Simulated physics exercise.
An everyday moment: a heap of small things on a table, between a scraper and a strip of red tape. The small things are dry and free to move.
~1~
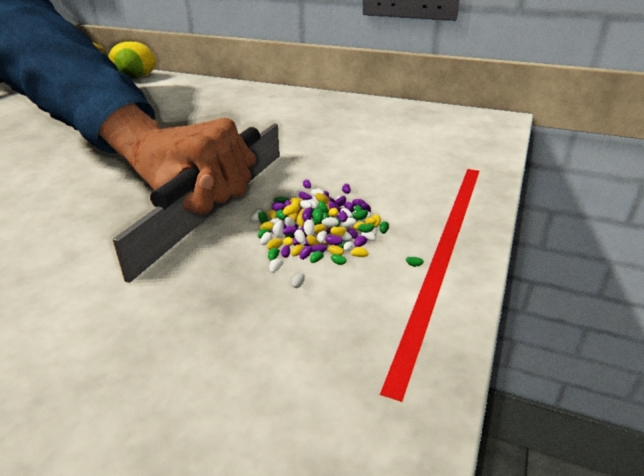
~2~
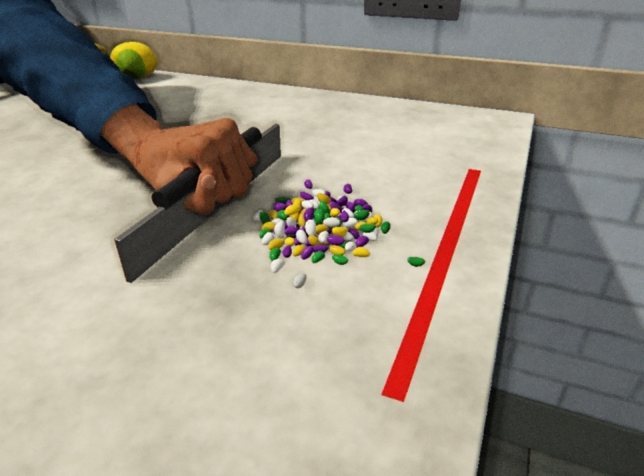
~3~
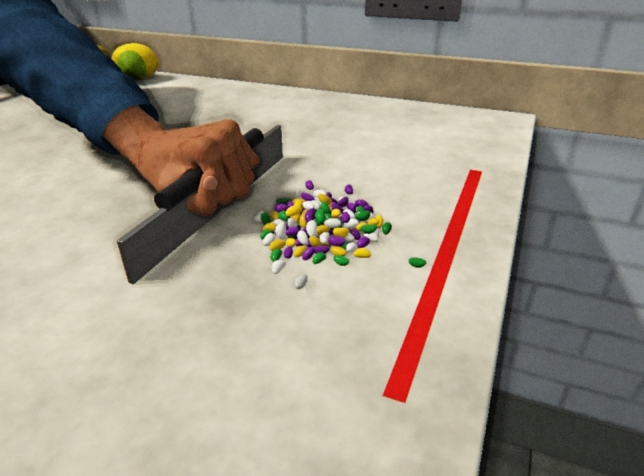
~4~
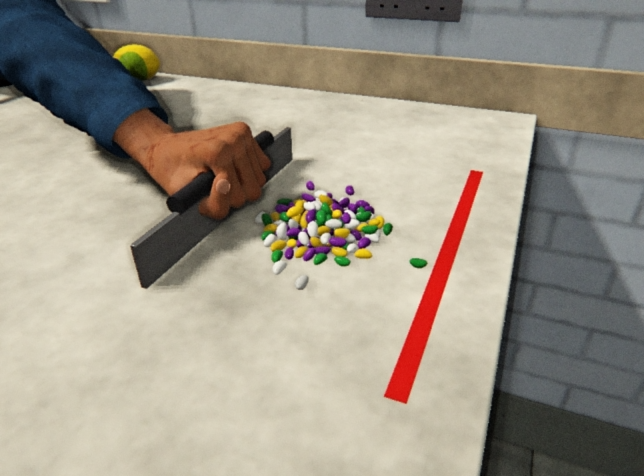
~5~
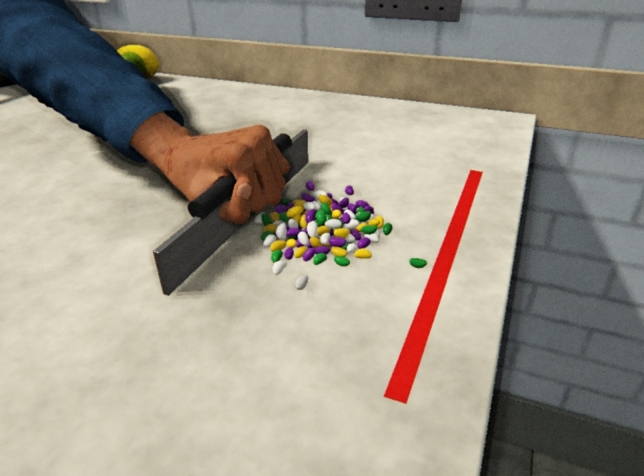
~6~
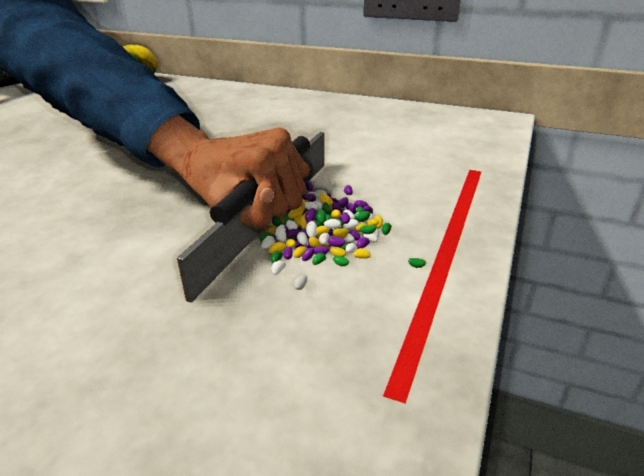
At first, a hand holds a dark scraper still on a pale countertop, to the left of a heap of colourful jelly beans and a strip of red tape. Then the hand slides the scraper a short way right, up to the heap's near side, while the beans barely shift.
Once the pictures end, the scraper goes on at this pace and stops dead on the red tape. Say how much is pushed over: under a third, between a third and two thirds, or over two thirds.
It pushes from one third to two thirds off the end.
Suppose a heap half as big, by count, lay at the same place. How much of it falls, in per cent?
Some 20 per cent.
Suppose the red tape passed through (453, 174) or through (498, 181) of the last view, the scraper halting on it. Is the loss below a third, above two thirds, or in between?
In turn: Under a third; more than two thirds.
Shortly afterwards, scraper still moving, near (363, 198); heap all on the table, its front near (456, 251).
Next, scraper stopped at the red tape; heap near a quarter over the edge.
Some moments later, scraper stopped at the red tape; heap near half over the edge.
In the end, scraper stopped at the red tape; heap near half over the edge.
